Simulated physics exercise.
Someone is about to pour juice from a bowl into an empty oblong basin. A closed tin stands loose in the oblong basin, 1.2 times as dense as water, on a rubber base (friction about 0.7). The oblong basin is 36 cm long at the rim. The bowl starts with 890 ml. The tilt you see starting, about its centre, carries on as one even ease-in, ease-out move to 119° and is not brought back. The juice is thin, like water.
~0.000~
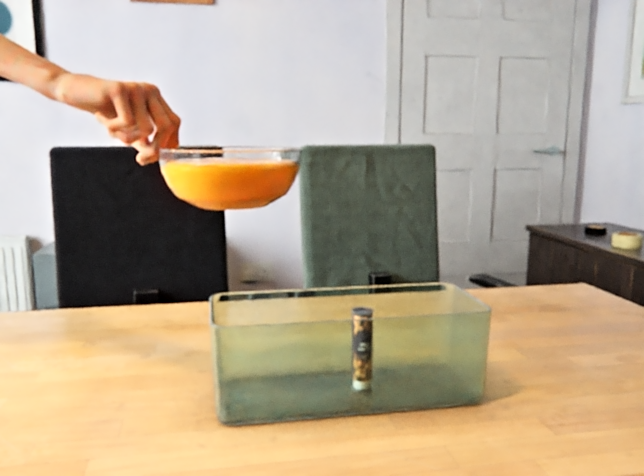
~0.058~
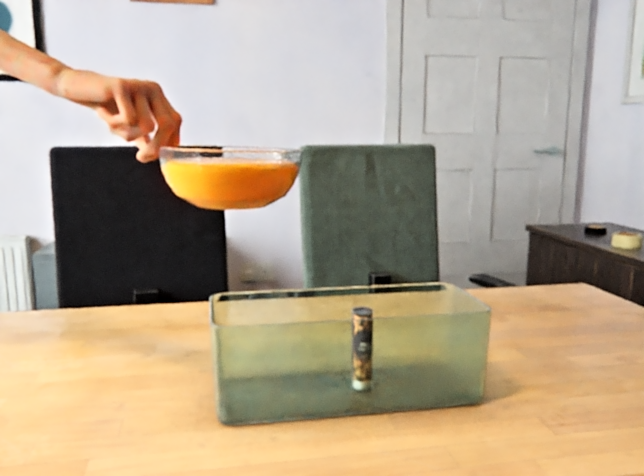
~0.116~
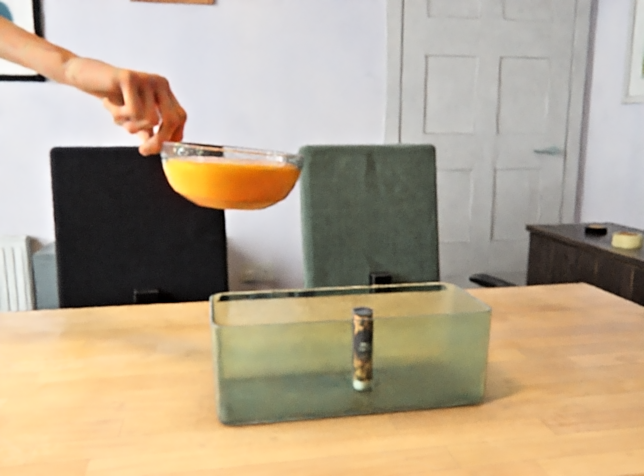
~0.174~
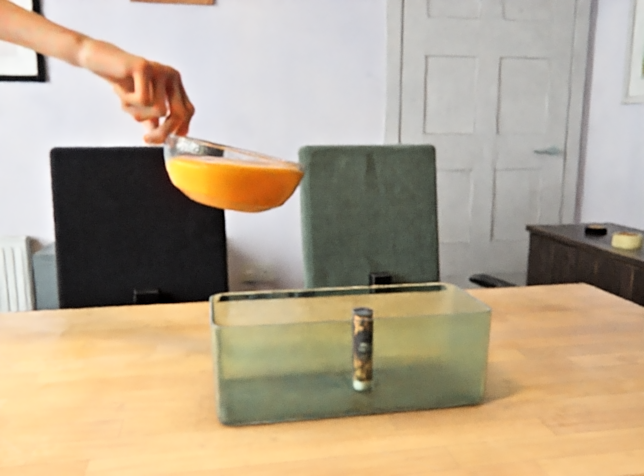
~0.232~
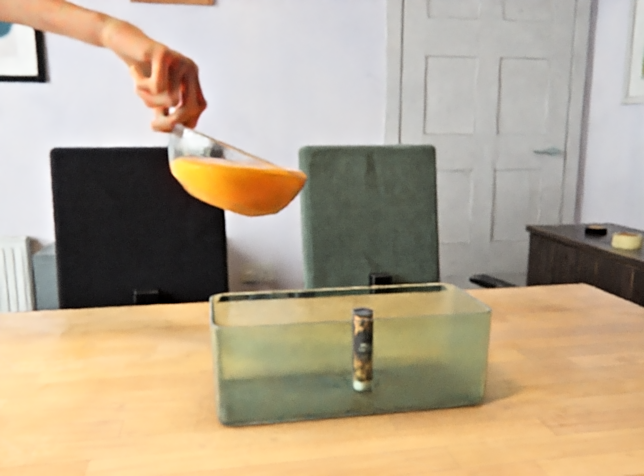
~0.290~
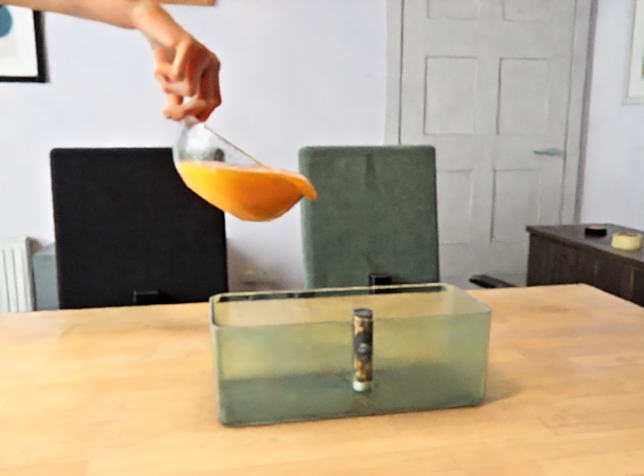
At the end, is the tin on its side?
The tin goes over.
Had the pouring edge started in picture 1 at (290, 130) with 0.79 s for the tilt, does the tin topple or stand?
Then it topples.
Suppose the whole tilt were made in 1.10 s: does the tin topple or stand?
The tin keeps standing.
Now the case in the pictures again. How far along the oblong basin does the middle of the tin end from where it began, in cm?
Some 8.5 cm.
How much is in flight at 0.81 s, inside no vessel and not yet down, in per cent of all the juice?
Some 2 per cent.
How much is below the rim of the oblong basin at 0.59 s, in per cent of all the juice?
About 60 per cent.
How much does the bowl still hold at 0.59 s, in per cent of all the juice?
Near 6 in a hundred.
By 0.59 s the tilt is 100° and 6 per cent is still to pour; the tin stands where it began.
By 0.81 s the tilt is 119° and 0 per cent is still to pour; the tin leans 14°.
By 1.05 s the tilt is 119° and 0 per cent is still to pour; the tin lies on its side.
By 1.30 s the tilt is 119° and 0 per cent is still to pour; the tin lies on its side.
At rest the tin lies on its side.
